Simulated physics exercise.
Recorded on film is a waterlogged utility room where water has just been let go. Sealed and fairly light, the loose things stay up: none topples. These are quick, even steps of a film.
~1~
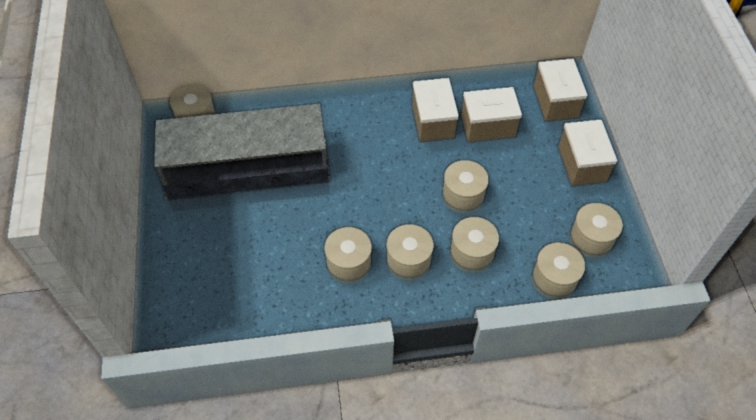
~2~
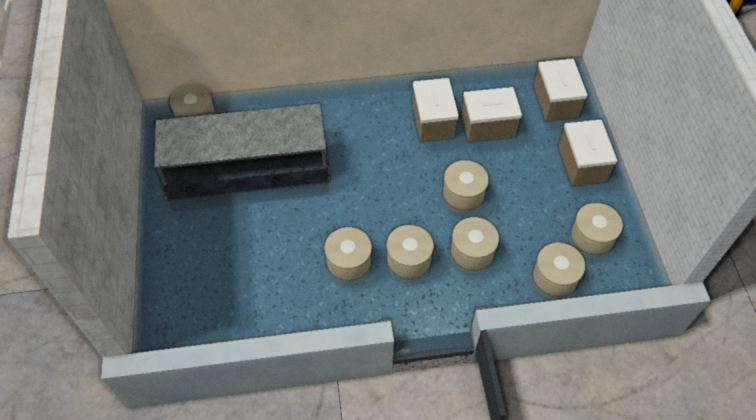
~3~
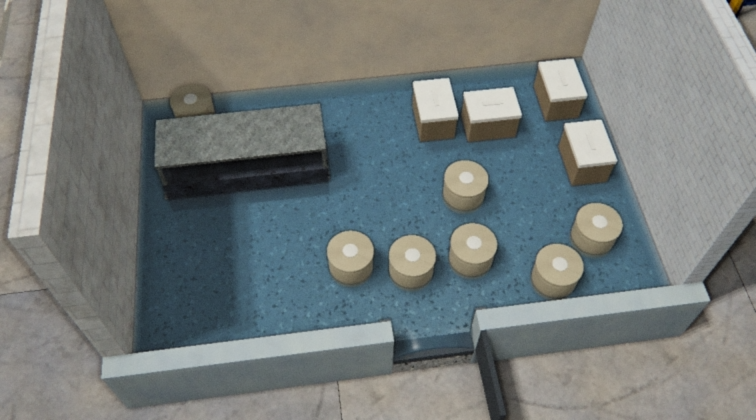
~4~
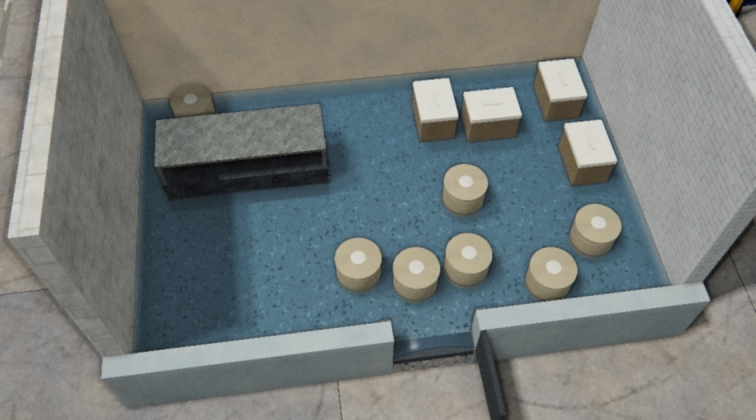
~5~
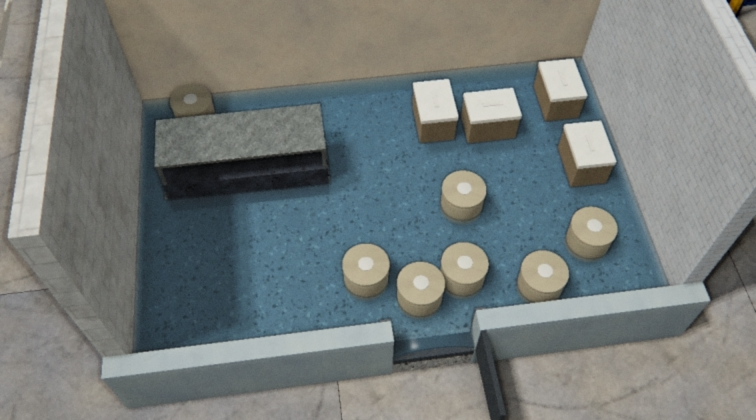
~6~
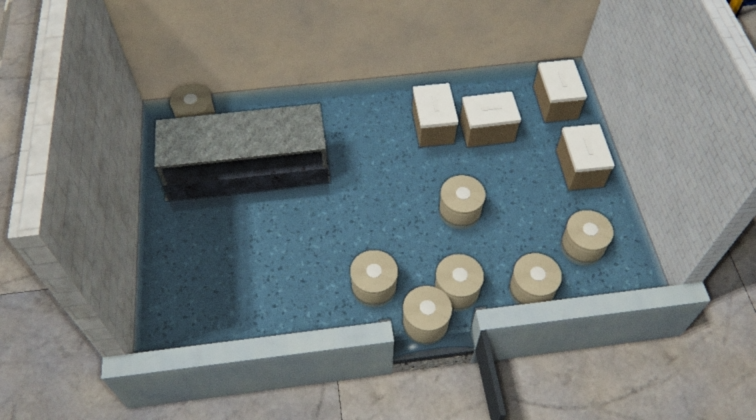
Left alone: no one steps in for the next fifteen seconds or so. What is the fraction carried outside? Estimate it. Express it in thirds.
It comes to a third to two thirds.
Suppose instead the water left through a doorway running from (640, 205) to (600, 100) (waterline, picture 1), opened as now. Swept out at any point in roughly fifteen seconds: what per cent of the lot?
My estimate is some 90 percent.
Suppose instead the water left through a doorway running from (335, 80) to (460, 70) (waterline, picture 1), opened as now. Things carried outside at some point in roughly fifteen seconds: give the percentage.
80 per cent.
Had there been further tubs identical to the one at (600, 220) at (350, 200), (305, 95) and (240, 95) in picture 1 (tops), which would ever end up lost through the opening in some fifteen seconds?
Okay, one at a time: Gets out, next does not get out, last does not get out.
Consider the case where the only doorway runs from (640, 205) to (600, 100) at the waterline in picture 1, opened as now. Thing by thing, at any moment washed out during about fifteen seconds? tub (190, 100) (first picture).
My judgement: Held back.
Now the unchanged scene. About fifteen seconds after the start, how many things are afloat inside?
The total is 5.
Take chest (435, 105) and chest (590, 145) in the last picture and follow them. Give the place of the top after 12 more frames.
The tops should be near (438, 129) and near (587, 173).
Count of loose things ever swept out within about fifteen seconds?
That works out to 6.
A moment on, 2 of 11 are out; 9 afloat.
Next, 4 of 11 are out; 7 afloat.
Later, 5 of 11 are out; 6 afloat.
In the end, 6 of 11 are out; 5 afloat.
